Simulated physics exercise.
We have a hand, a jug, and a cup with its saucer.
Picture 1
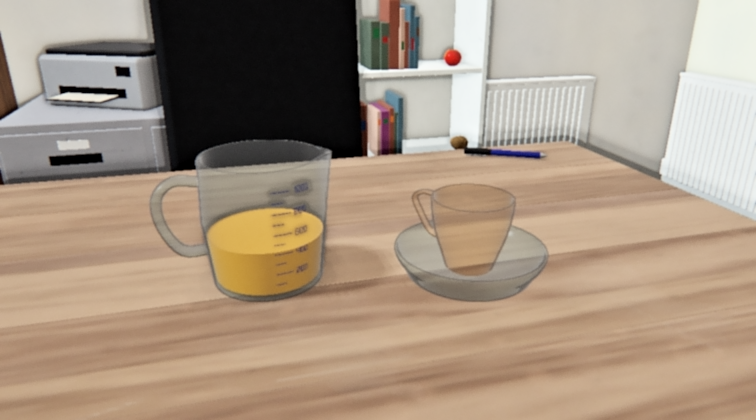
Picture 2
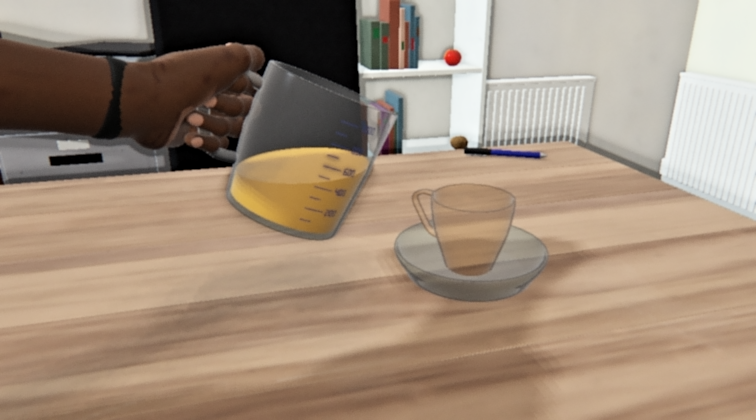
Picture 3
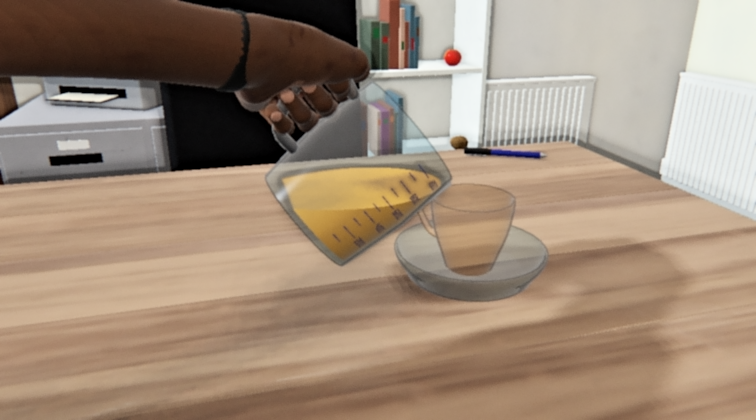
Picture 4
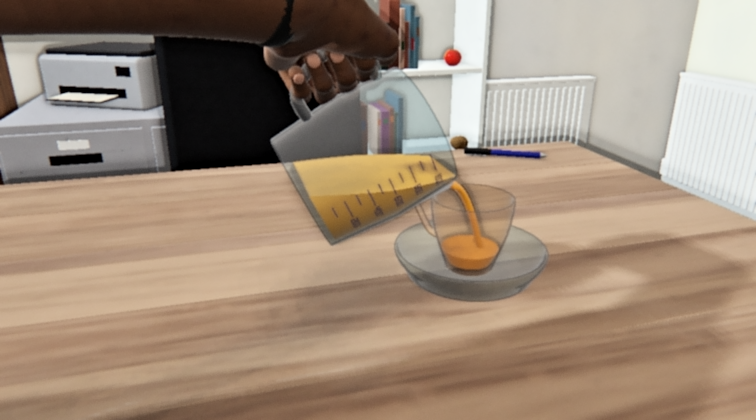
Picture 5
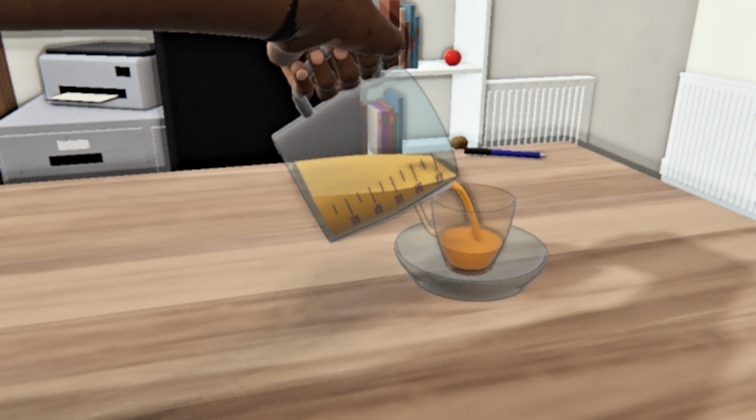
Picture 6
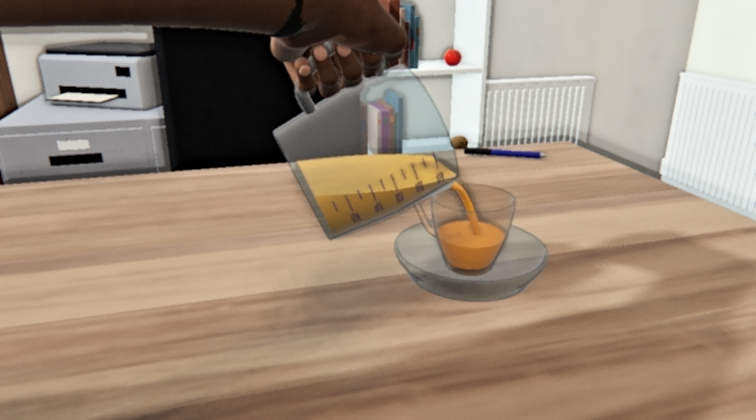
A hand with a dark wristband reaches in from the upper left over a striped wooden table, seen from slightly above by a still camera, with a printer and bookshelf behind. A clear jug of orange juice stands left of an empty glass cup on a grey saucer. The hand lifts the jug, moves it right, tilts it, and pours a thin orange stream, partly filling the cup.
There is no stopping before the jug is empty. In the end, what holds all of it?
Result: Cup and saucer.
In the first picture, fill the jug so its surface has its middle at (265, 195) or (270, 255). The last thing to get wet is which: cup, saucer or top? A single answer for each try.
In that order: Past the saucer, cup only.
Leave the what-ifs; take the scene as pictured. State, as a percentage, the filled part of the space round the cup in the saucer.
Roughly 50 percent of it.
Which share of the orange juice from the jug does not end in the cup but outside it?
Roughly 35 %.
A moment on, the cup is nearly full; the saucer is dry.
Further on, the cup is full to the brim; the saucer is wet, with room to spare.
When it is over, the cup is full to the brim; the saucer is wet, with room to spare.
